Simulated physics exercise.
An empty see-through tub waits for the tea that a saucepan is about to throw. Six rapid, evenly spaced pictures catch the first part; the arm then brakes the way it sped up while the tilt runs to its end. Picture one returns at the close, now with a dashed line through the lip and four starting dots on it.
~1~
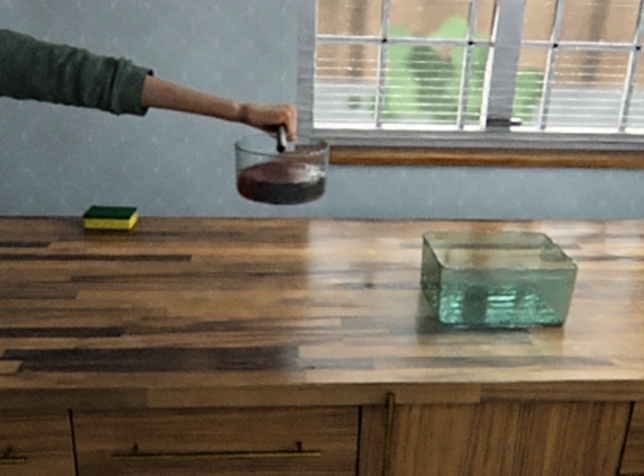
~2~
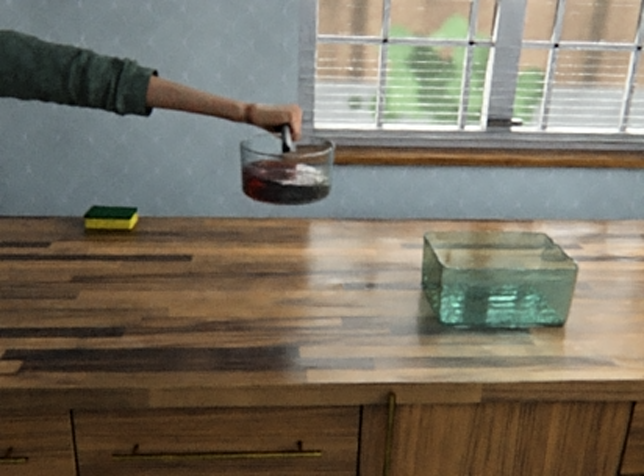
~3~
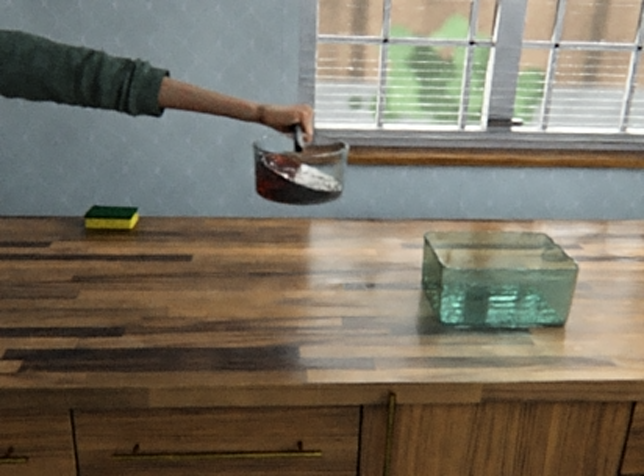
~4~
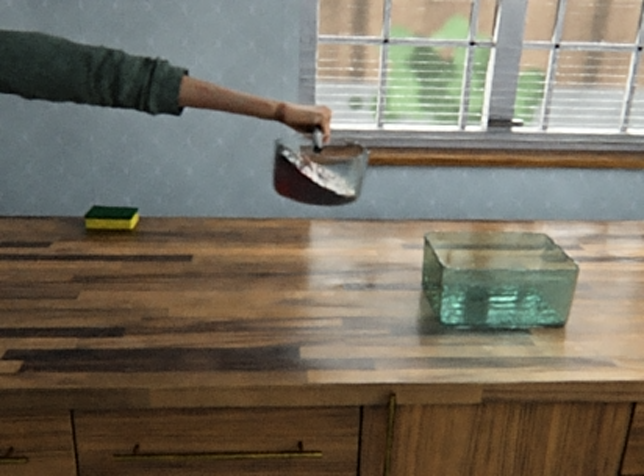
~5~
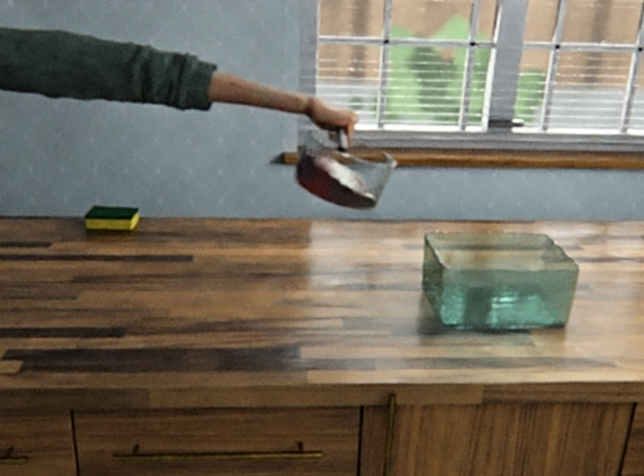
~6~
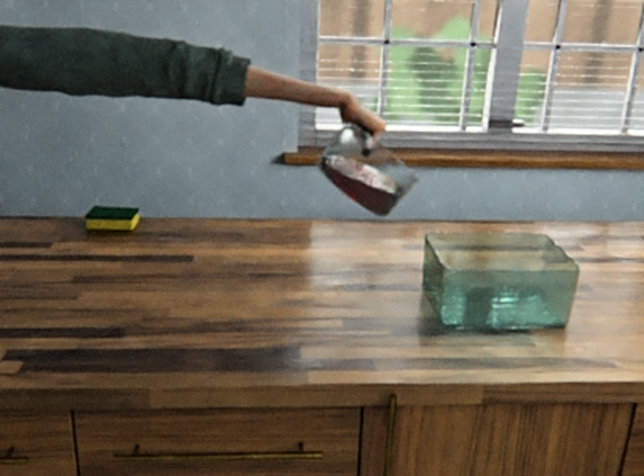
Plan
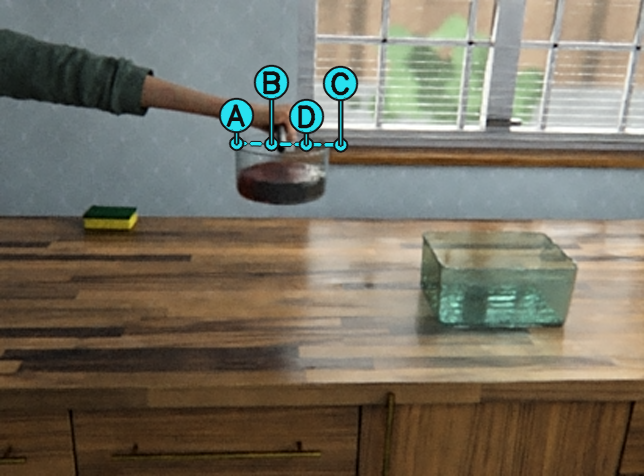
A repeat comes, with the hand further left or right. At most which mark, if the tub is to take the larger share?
Choose B.
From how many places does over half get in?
Three of the four.
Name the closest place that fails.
It is A.
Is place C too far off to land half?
No, that is safe.
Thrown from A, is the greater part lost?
Yes.
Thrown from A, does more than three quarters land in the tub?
No, less.
In cyan, A at (236, 143); B at (271, 144); C at (340, 145); D at (306, 144).
For place A, about 33 % lands in the tub, 61 % falls short and 6 % goes beside or beyond.
For place B, about 62 % lands in the tub, 28 % falls short and 10 % goes beside or beyond.
For place C, about 83 % lands in the tub, 7 % falls short and 10 % goes beside or beyond.
For place D, about 80 % lands in the tub, 15 % falls short and 5 % goes beside or beyond.
